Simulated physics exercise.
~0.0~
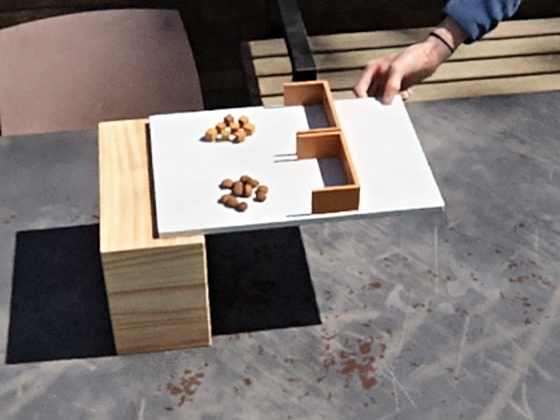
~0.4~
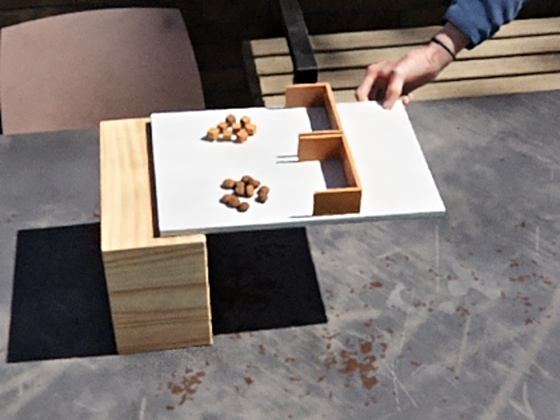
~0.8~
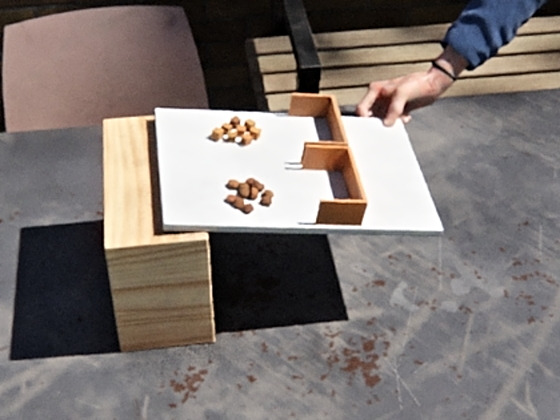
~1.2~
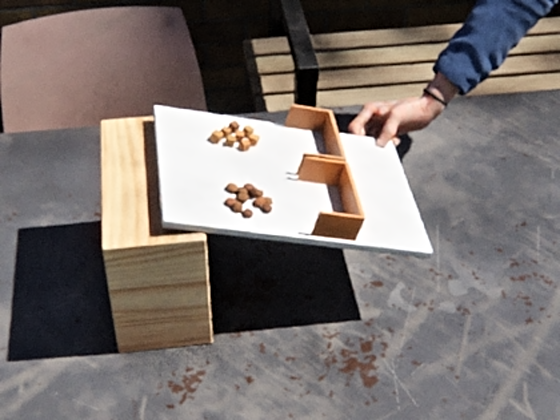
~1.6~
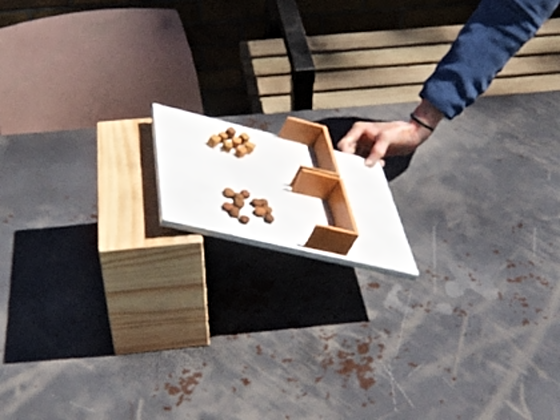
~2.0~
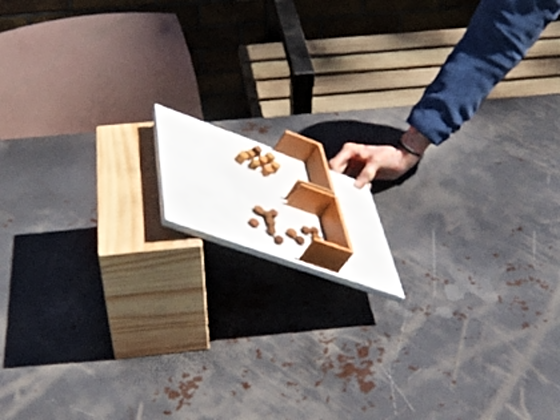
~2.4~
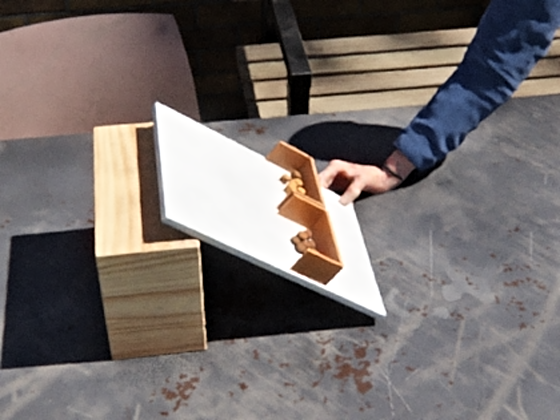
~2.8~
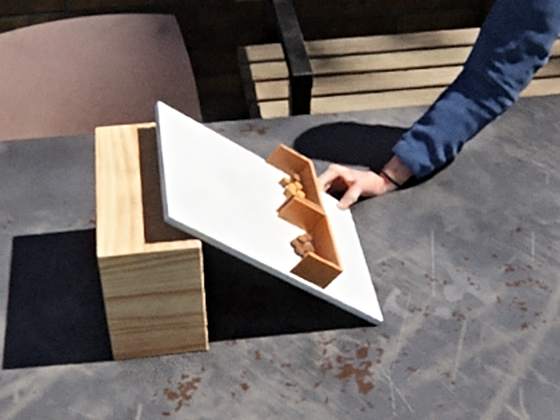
A white board lies level with its left end on a pale wooden block, while a hand in a blue sleeve holds its far edge, seen from slightly above at a sunlit grey table with a slatted bench behind. Two small piles of brown nut-like pieces sit on it, left of two orange-brown brackets. The hand lowers the right end, and the board tilts steadily as the piles at first stay put. As it steepens, both piles spread and slide down to the right. Each gathers against its bracket, and the board rests steeply sloped with the hand still beside it.
